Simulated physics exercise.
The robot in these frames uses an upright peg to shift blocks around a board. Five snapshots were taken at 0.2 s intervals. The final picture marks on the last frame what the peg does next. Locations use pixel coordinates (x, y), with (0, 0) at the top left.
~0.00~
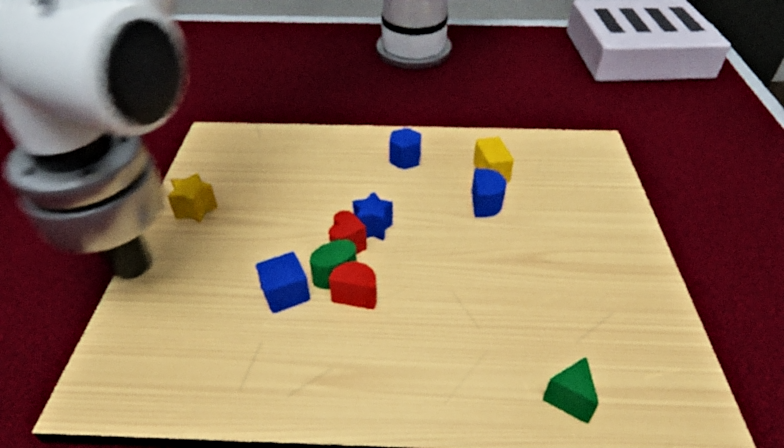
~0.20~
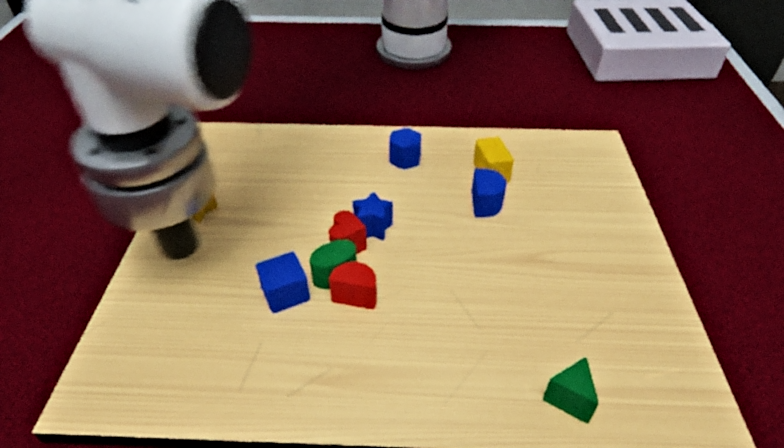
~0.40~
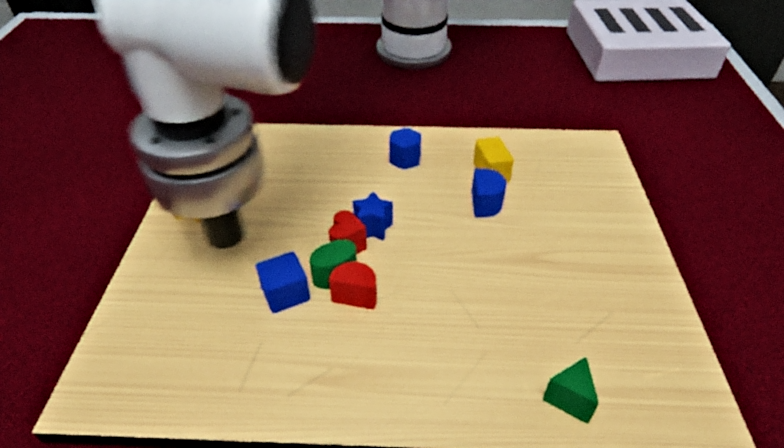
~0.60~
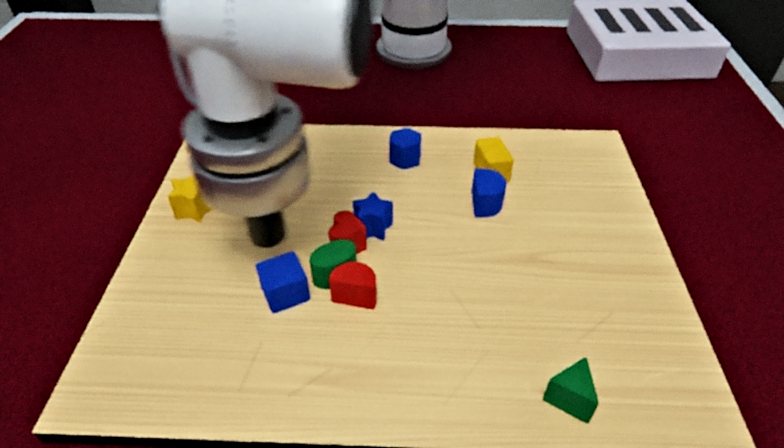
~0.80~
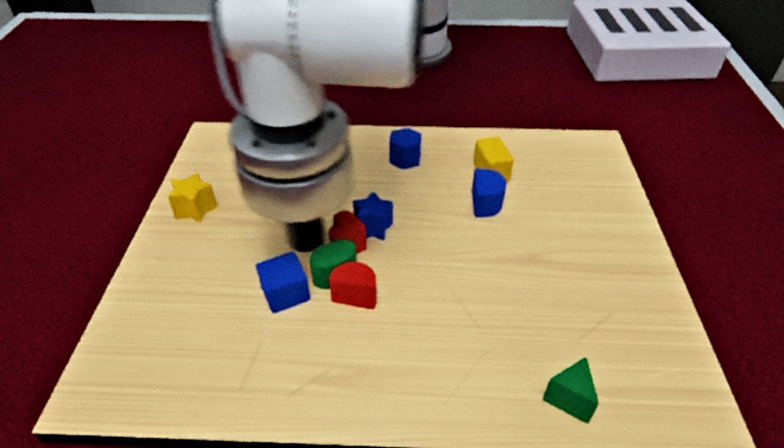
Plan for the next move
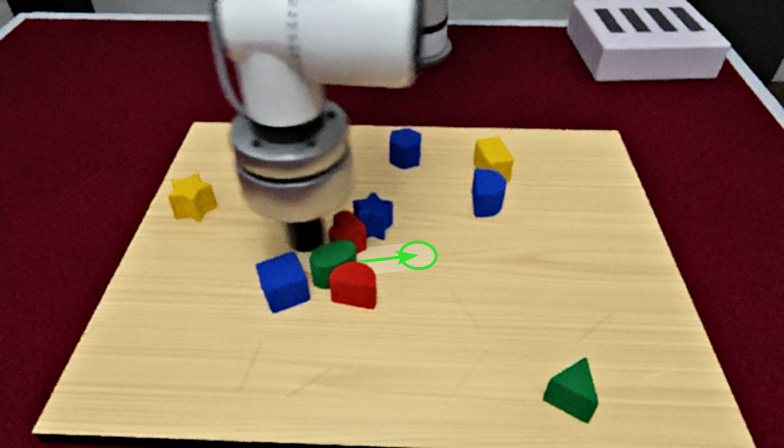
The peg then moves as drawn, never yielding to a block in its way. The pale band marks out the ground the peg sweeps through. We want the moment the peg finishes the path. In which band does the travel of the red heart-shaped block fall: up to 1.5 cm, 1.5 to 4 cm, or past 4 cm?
Displaced more than 4 cm.
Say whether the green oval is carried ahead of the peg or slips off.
The green oval is left behind or beside.
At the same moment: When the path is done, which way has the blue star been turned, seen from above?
It rotates counterclockwise.
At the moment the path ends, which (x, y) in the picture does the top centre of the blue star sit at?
My prediction: (386, 192).
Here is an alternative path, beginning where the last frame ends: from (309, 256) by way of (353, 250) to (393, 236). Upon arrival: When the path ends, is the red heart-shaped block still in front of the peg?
It seems so.
The drawn path runs from (309, 256) via (344, 263) and (381, 259), ending at (418, 255).
What follows on the original path. One third of the way, peg at (343, 246); green oval at (360, 264), turned 30° clockwise; red heart-shaped block at (365, 223), turned 55° anticlockwise; red half-round block at (372, 289); blue star at (377, 200).
Two thirds of the way, peg at (382, 242); green oval at (374, 265), turned 60° clockwise; red heart-shaped block at (392, 215), turned 85° anticlockwise; red half-round block at (375, 294), turned 15° clockwise; blue star at (385, 194), turned 25° anticlockwise.
At the end, peg at (419, 238); green oval at (374, 265), turned 60° clockwise; red heart-shaped block at (405, 212), turned 120° anticlockwise; red half-round block at (375, 294), turned 15° clockwise; blue star at (386, 192), turned 35° anticlockwise.
